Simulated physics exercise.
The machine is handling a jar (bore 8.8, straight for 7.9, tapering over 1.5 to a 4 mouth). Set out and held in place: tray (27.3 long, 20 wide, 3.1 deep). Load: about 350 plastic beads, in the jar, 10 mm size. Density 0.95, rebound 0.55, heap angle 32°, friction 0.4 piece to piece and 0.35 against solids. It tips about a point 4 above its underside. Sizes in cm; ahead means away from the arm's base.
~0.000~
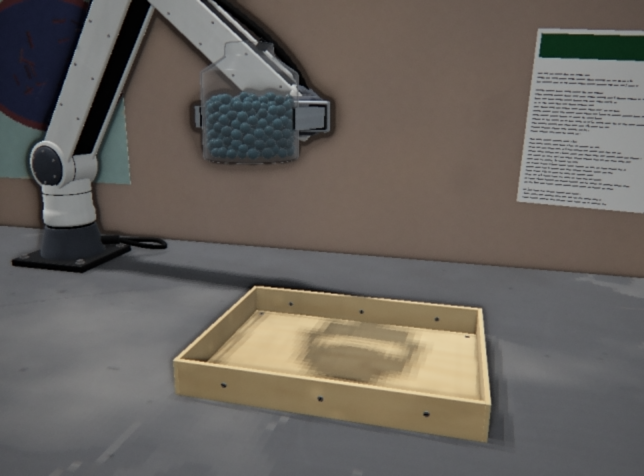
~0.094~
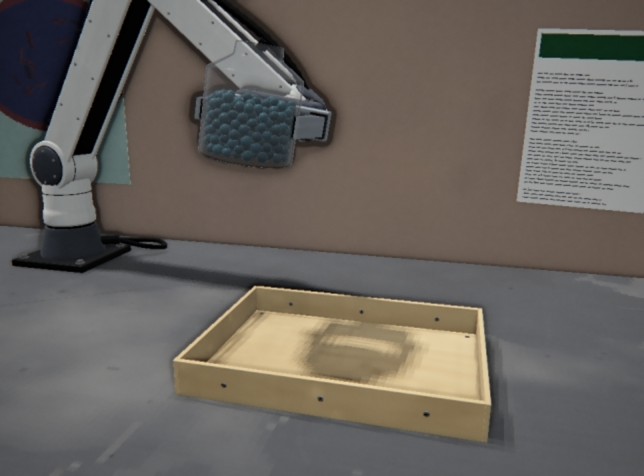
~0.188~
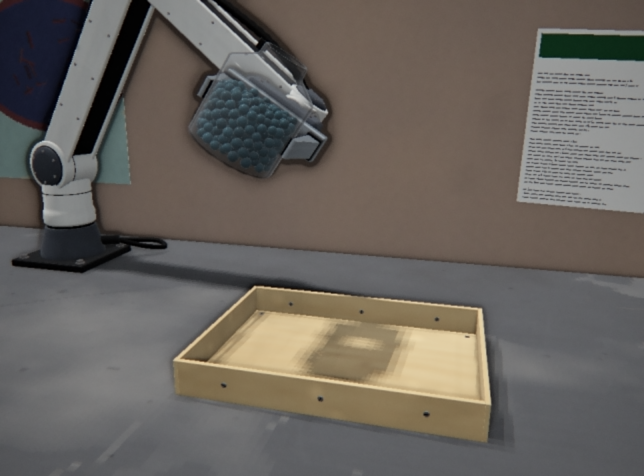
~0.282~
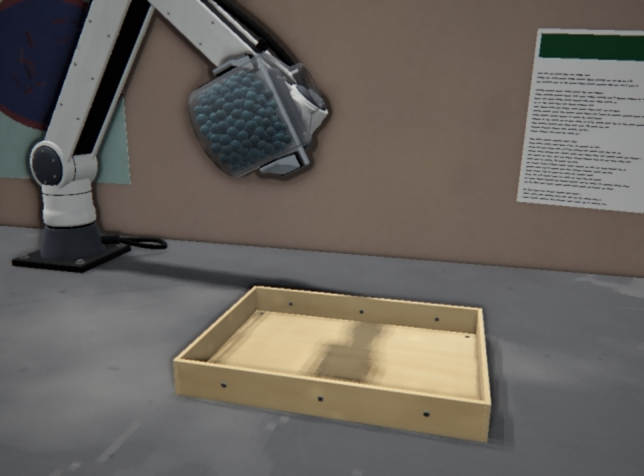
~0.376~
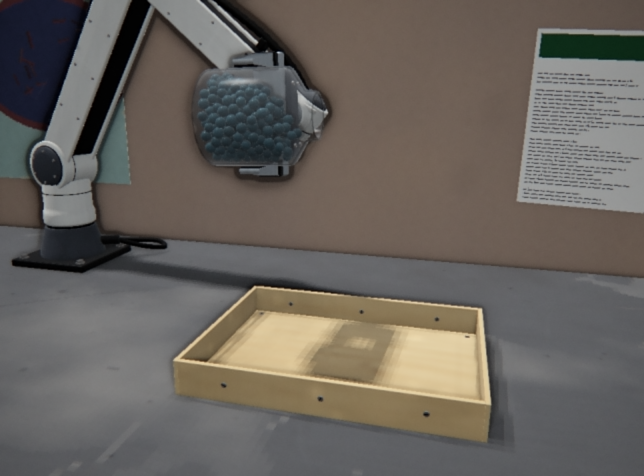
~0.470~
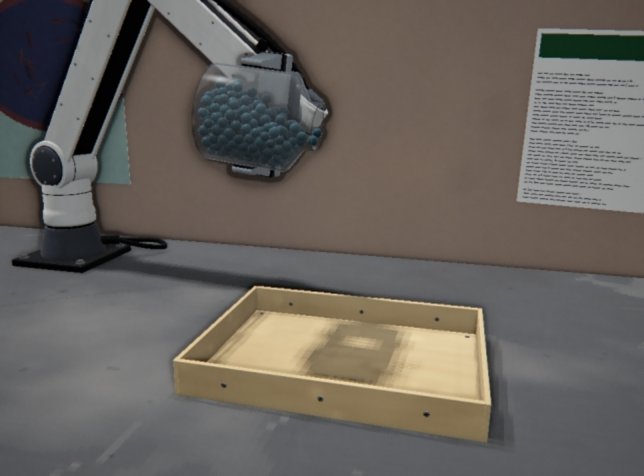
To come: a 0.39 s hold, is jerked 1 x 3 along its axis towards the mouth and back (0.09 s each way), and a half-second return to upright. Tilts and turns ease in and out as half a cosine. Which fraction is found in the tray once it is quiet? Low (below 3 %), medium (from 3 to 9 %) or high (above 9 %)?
A medium share, from 3 to 9 %, ends in the tray.
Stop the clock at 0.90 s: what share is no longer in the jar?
Near 5 per cent so far.
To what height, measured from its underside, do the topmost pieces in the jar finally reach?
Roughly 7.5 cm.
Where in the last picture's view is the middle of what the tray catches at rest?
At about (395, 362).
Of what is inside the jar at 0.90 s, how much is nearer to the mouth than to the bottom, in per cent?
About 50 per cent.
By 0.90 s, tipped 97°, highest piece 28 above the table; 340 in the jar, 6 in the tray, 3 in flight or on a rim.
By 1.33 s, tipped 38°, highest piece 30 above the table; 331 in the jar, 15 in the tray, 3 in flight or on a rim.
By 1.74 s, upright, highest piece 29 above the table; 330 in the jar, 18 in the tray, 1 on the table or floor.
By 2.44 s, upright, highest piece 28 above the table; 330 in the jar, 18 in the tray, 1 on the table or floor.
Final count, 330 in the jar, 18 in the tray, 1 on the table or floor. That is 5 % in the tray.
